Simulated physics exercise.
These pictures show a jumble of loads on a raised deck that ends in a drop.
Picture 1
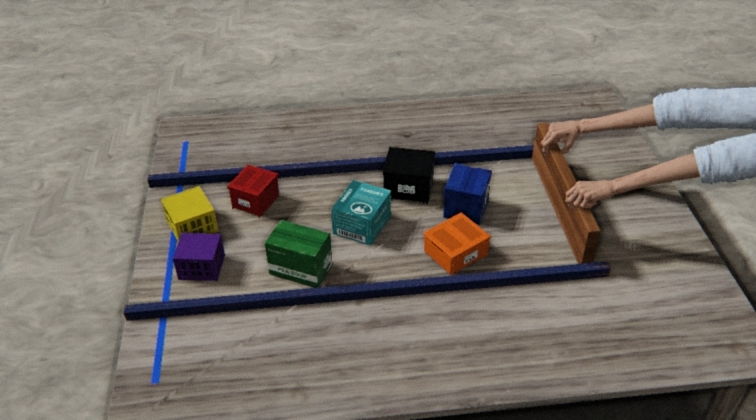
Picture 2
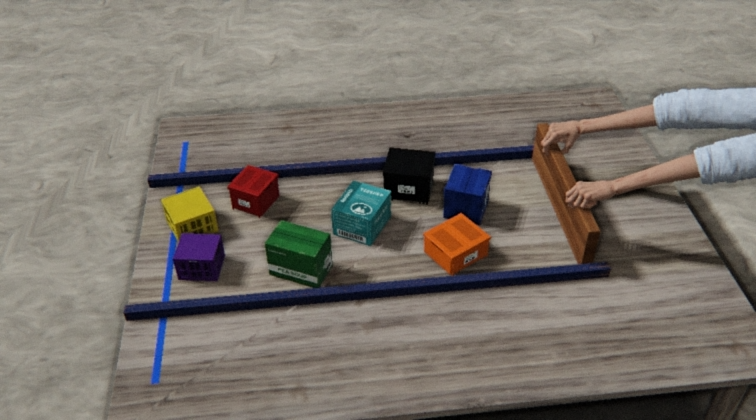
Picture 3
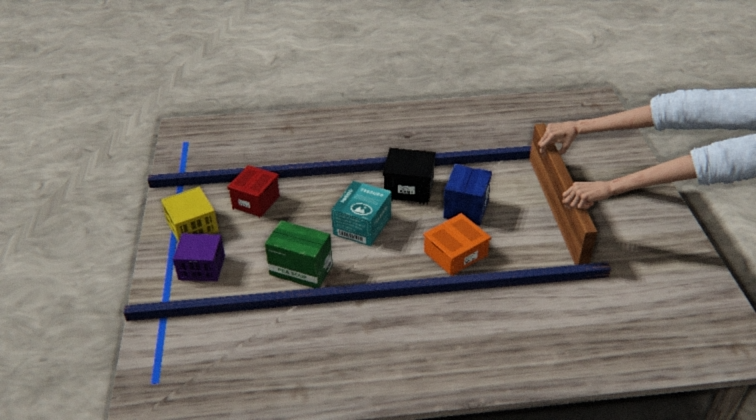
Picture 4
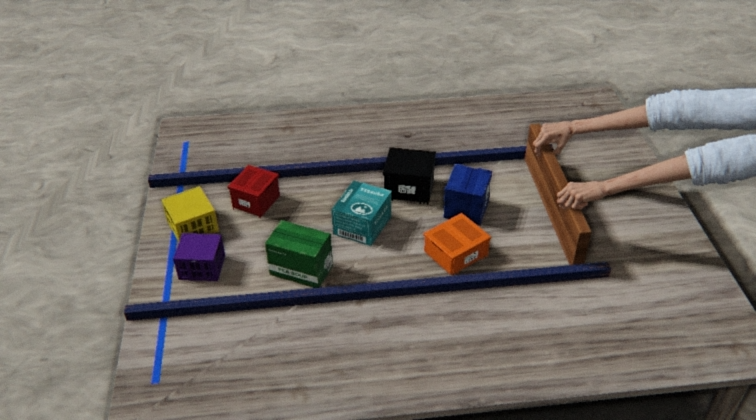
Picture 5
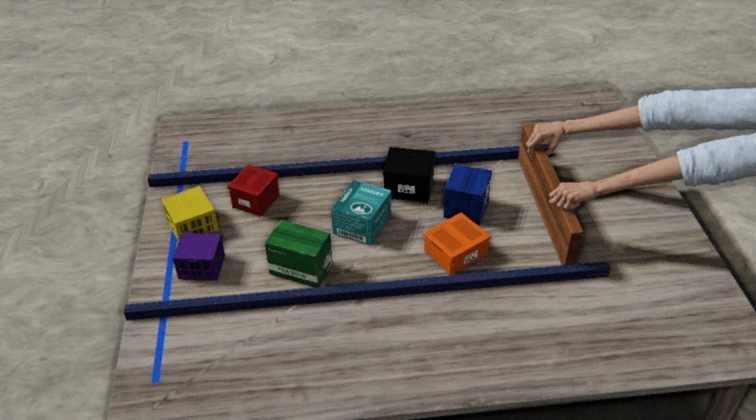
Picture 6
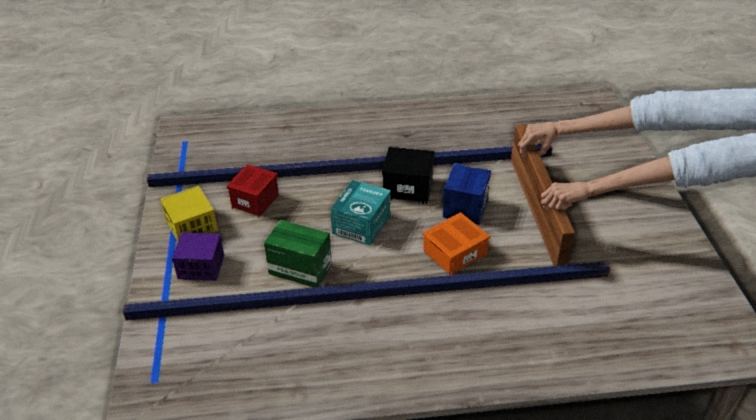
A wooden plank, held upright by two hands, slid slowly a short way left between two dark rails toward several colourful boxes and crates, which stayed still on the wooden table near a blue line.
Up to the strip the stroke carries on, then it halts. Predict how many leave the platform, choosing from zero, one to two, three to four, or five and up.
The count is five and up.
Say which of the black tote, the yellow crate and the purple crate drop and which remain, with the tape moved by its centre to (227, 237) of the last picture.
Taking them in turn: Black tote is still there, yellow crate ends up off it, purple crate ends up off it.
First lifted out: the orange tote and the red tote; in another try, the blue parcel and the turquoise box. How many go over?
First 3, then 4.
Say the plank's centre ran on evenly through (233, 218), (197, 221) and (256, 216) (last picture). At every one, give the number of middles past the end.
Result per place: 2; 5; 0.
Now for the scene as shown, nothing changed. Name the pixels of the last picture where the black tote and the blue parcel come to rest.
Near (154, 189) and (149, 225).
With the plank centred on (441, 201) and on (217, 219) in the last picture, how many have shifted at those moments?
At the first spot 3, then 8.
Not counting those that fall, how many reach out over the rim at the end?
The total would be 3.
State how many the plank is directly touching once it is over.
The number is 3.
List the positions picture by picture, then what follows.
The first picture shows yellow crate (190, 215); purple crate (200, 257); red tote (255, 191); plank (563, 191); tape (173, 242).
The second picture shows purple crate (200, 257); blue parcel (467, 194).
The third picture shows red tote (255, 192); turquoise box (362, 213).
The fourth picture shows yellow crate (190, 215); black tote (410, 176).
The fifth picture shows purple crate (200, 257); green parcel (299, 254).
The sixth picture shows yellow crate (189, 215); purple crate (199, 257); red tote (254, 191); plank (540, 193); tape (172, 242).
A little later, none off yet; yellow crate at rest near (189, 215); purple crate at rest near (199, 257); red tote at rest near (254, 191).
Next, none off yet; yellow crate at rest near (189, 215); purple crate at rest near (199, 257); red tote moving near (251, 190).
Later still, none off yet; yellow crate shifted about its own width near (139, 212); purple crate shifted well along near (129, 259); red tote shifted well along near (181, 189).
When it is over, the number that fall off is five or more; down, turquoise box, green parcel, red tote, purple crate and yellow crate.
